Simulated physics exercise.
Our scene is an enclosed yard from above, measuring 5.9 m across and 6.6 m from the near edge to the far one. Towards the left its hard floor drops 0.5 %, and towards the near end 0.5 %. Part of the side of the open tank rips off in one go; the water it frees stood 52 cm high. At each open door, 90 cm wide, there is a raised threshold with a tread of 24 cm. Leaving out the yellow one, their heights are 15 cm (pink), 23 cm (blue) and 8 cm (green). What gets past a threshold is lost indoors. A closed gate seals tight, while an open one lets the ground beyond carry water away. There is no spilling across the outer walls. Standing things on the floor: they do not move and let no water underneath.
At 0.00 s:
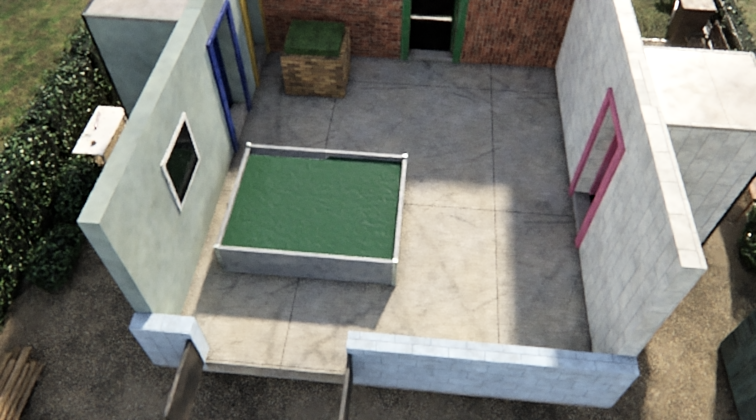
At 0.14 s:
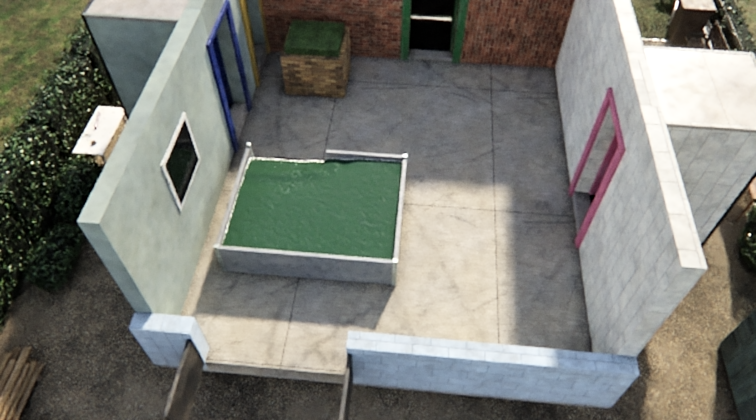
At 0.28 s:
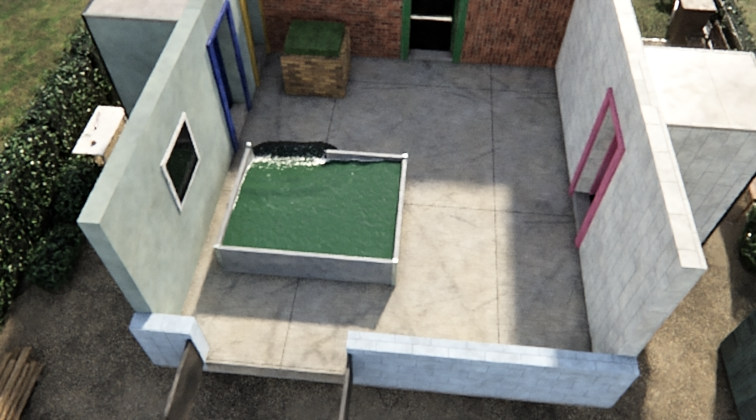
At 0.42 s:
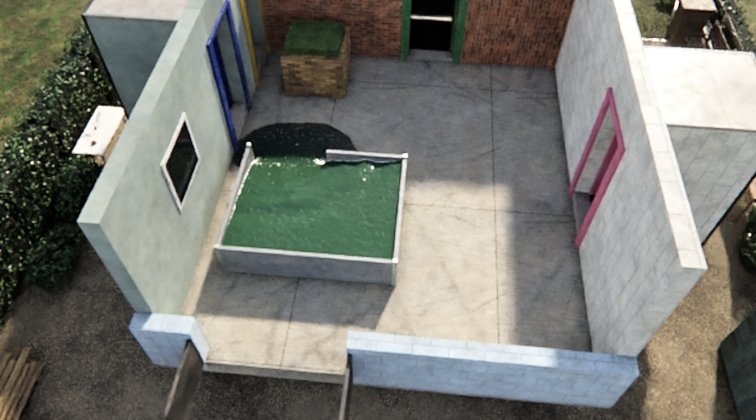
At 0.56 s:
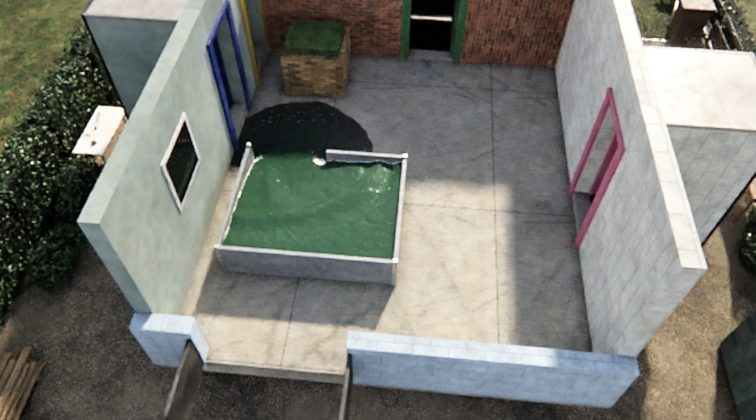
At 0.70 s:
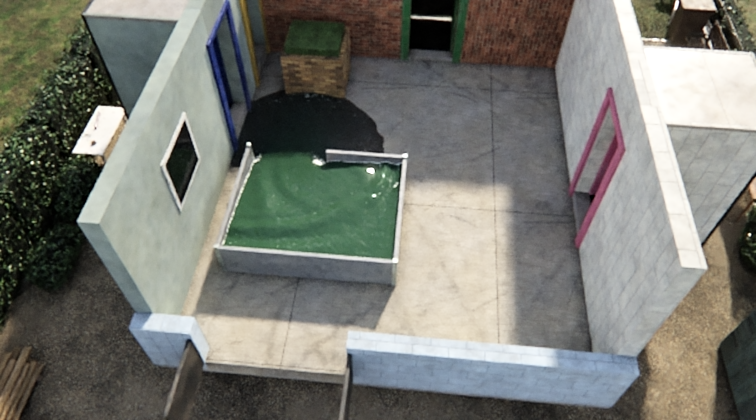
Dark green water pouring through a gap in the far side of an open tank, spreading across a walled yard's floor to a blue door.
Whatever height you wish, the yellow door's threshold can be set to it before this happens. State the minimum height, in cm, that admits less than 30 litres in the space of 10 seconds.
27 cm, roughly.
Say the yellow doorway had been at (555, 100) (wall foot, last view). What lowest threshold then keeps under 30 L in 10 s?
It needs about 14.0 cm.
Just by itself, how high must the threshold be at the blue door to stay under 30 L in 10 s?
For blue: Close to 18 cm.
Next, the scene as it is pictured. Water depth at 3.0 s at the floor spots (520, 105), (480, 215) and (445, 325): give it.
Roughly 0, 0 and 0 centimetres.
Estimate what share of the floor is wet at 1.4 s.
About 20 per cent.
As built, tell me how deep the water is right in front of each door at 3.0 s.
Depth (cm): Yellow 31 / pink 0 / blue 21 / green 10.
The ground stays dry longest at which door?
Coming last is the pink one.
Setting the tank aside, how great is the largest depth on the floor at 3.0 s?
Close to 38 centimetres.
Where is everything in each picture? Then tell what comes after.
The first picture shows the open tank at (317, 202) is whole and still, 52 cm deep; the yellow door at (255, 25) is dry.
In the second picture, water pours out on the far side and has run 0.3 m, to a hidden place; about 6 cm deep outside, 52 cm at the back.
In the third picture, water pours out on the far side and has run 0.7 m, to (304, 146); about 8 cm deep outside, 52 cm at the back.
In the fourth picture, the front is at (296, 126), 1.2 m from the gap on the far side; 1.8 m2 of floor is wet, 52 cm left at the back.
In the fifth picture, the front is at (314, 105), 1.8 m from the gap on the far side; 3.1 m2 of floor is wet, 52 cm left at the back.
In the sixth picture, water pours out on the far side and has run 2.0 m, to (279, 94); about 5 cm deep outside, 52 cm at the back; the yellow door at (255, 25), 3.0 m from the gap, is still 0.9 m from the nearest water.
After 1.4 s water covers 20 % of the floor, deepest (31 cm) near (300, 98); 17 cm at the yellow door, 0 litres in over its 23 cm threshold.
After 3.0 s water covers 40 % of the floor, deepest (38 cm) near (268, 54); 31 cm at the yellow door, 19 litres in over its 23 cm threshold.
After 10.0 s water covers 95 % of the floor, deepest (14 cm) near (560, 377); 10 cm at the yellow door, 57 litres in over its 23 cm threshold.
At the yellow door as built, the water arrived by 1.2 s and peaked near 34 cm at 3.2 s.
With a threshold of 22.5 cm, 60 litres would have come in within the 10 s; with 30.5 cm, 16 litres. So under 30 litres takes about 27 cm.
